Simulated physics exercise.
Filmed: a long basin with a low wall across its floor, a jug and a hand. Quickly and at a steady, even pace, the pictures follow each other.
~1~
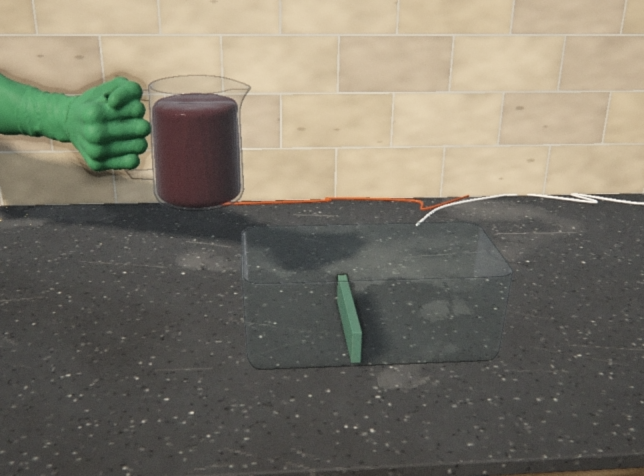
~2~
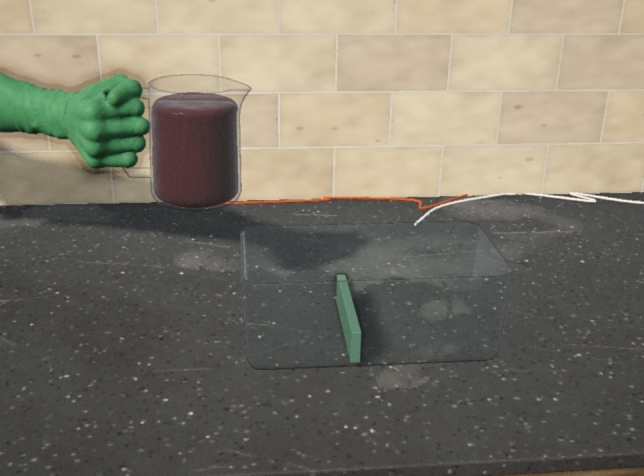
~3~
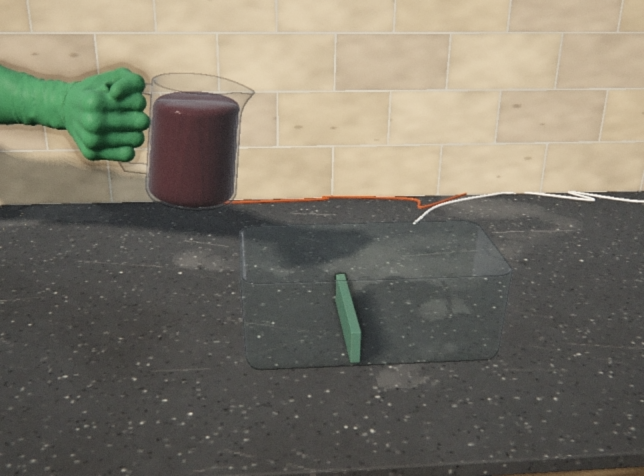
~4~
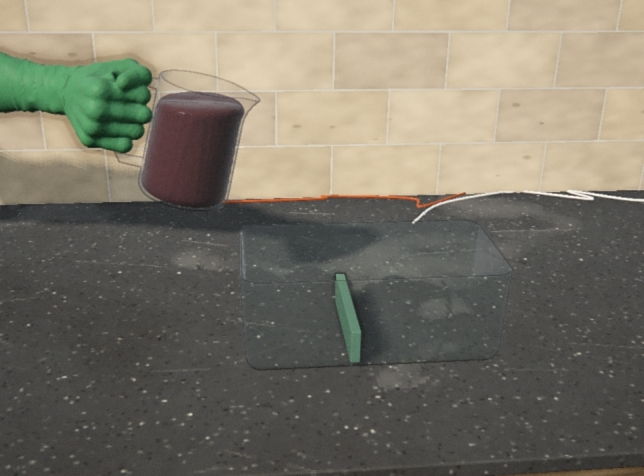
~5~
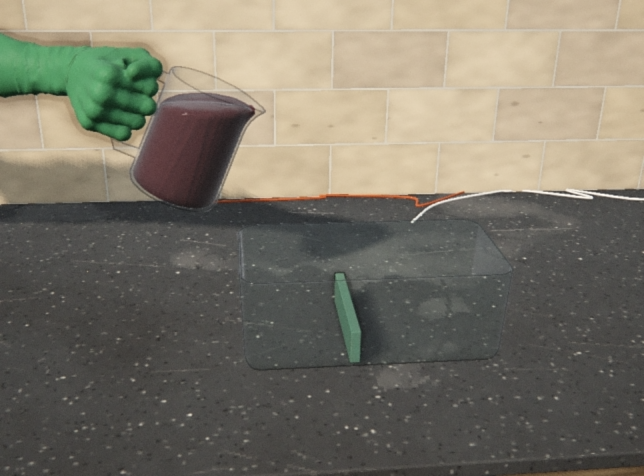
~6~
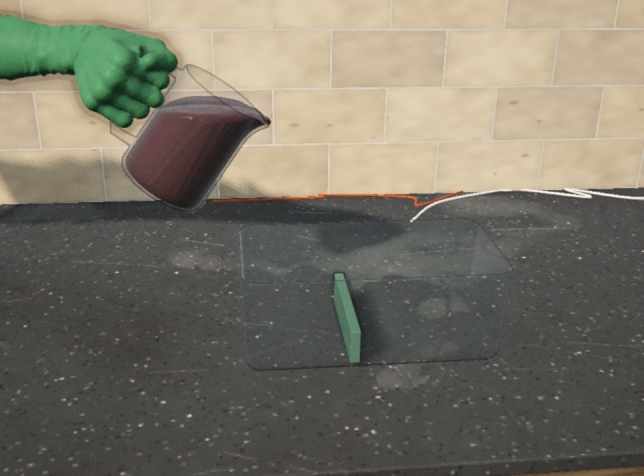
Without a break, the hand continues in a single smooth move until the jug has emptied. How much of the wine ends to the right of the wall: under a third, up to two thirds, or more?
The amount right of the wall is going to stop below one third.
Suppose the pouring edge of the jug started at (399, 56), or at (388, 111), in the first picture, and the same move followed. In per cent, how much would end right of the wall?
It works out to around 70 % and then around 90 %.
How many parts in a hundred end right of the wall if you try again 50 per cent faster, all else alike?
Roughly 10 in a hundred.
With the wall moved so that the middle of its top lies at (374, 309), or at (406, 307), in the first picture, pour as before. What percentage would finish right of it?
First try close to 15 percent, second try close to 15 percent.
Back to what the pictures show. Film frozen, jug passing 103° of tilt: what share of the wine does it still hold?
60 %.
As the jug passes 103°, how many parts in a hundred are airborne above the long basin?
Estimated: 25 per cent or thereabouts.
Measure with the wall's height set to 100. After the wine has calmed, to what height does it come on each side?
Roughly 80 percent left, 10 percent right.
A moment on, the jug is tipped right over and 59 per cent is still to pour, 17 is left of the wall and 0 right of it.
Next, the jug is tipped right over and 10 per cent is still to pour, 75 is left of the wall and 1 right of it.
Then the jug is tipped right over and 0 per cent is still to pour, 86 is left of the wall and 5 right of it.
Later the jug is tipped right over and 0 per cent is still to pour, 82 is left of the wall and 11 right of it.
In the end 82 per cent lies left of the wall, 11 right of it and 7 outside.
